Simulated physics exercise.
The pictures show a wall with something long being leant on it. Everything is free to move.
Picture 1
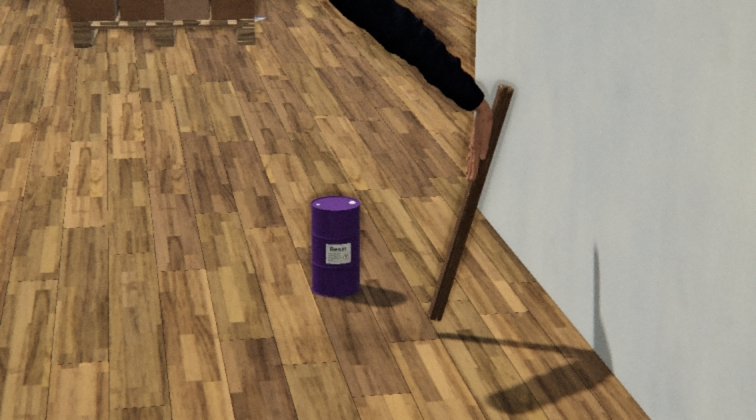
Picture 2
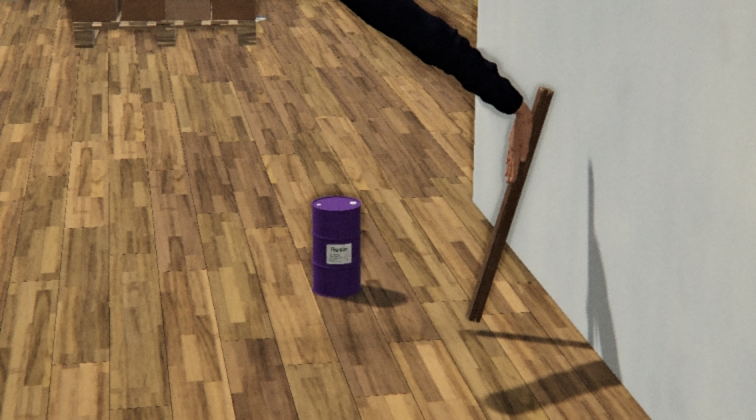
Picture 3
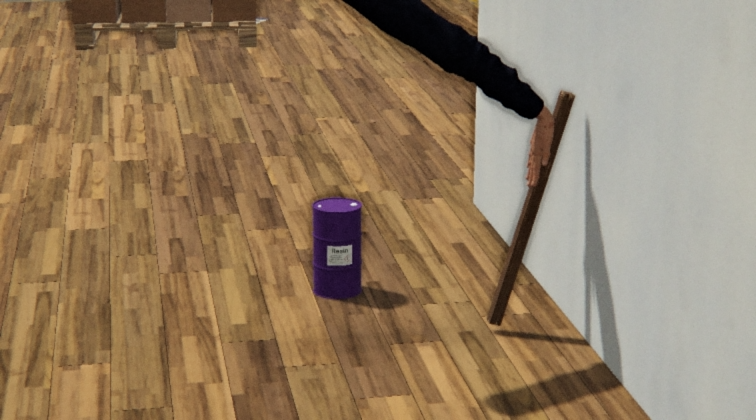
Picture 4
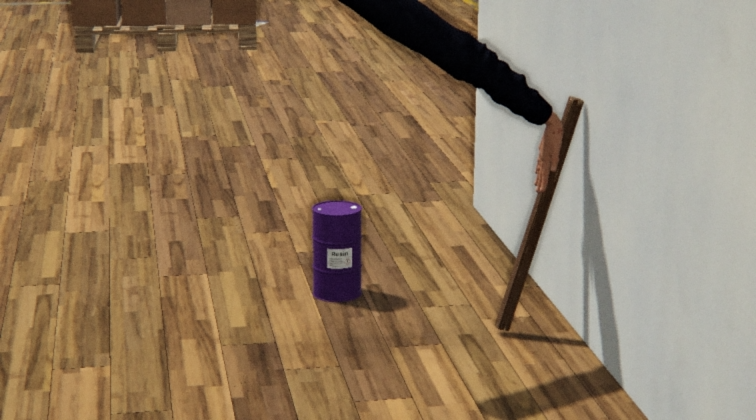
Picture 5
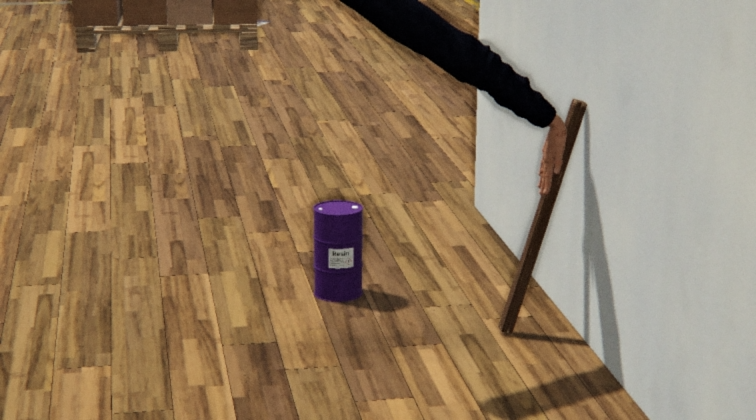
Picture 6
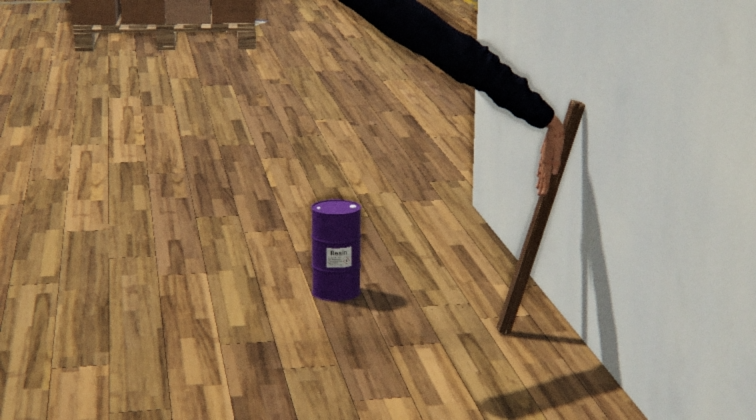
A brown pole, held near its top by a dark-sleeved arm, moves right across the wooden floor toward a pale wall, then stays tilted beside it with the hand still on it, while a purple canister stands to the left.
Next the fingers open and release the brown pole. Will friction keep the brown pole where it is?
As it turns out, it stays up.
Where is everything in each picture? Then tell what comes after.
On its way; brown pole (470, 205); purple canister (336, 246), in the first frame.
On its way; brown pole (509, 207); purple canister (337, 247), in the second frame.
On its way; brown pole (530, 210); purple canister (337, 248), in the third frame.
On its way; brown pole (538, 216); purple canister (337, 251), in the fourth frame.
Propped up under the hand; brown pole (542, 218); purple canister (338, 251), in the fifth frame.
Propped up under the hand; brown pole (540, 219); purple canister (336, 250), in the sixth frame.
Then, 0.40 s after the last picture, nothing has stirred.
Then, 0.90 s after the last picture, brown pole resting near (540, 219).
At rest, both in place. Seen from the same camera at the end, brown pole near (540, 219). The pole holds.
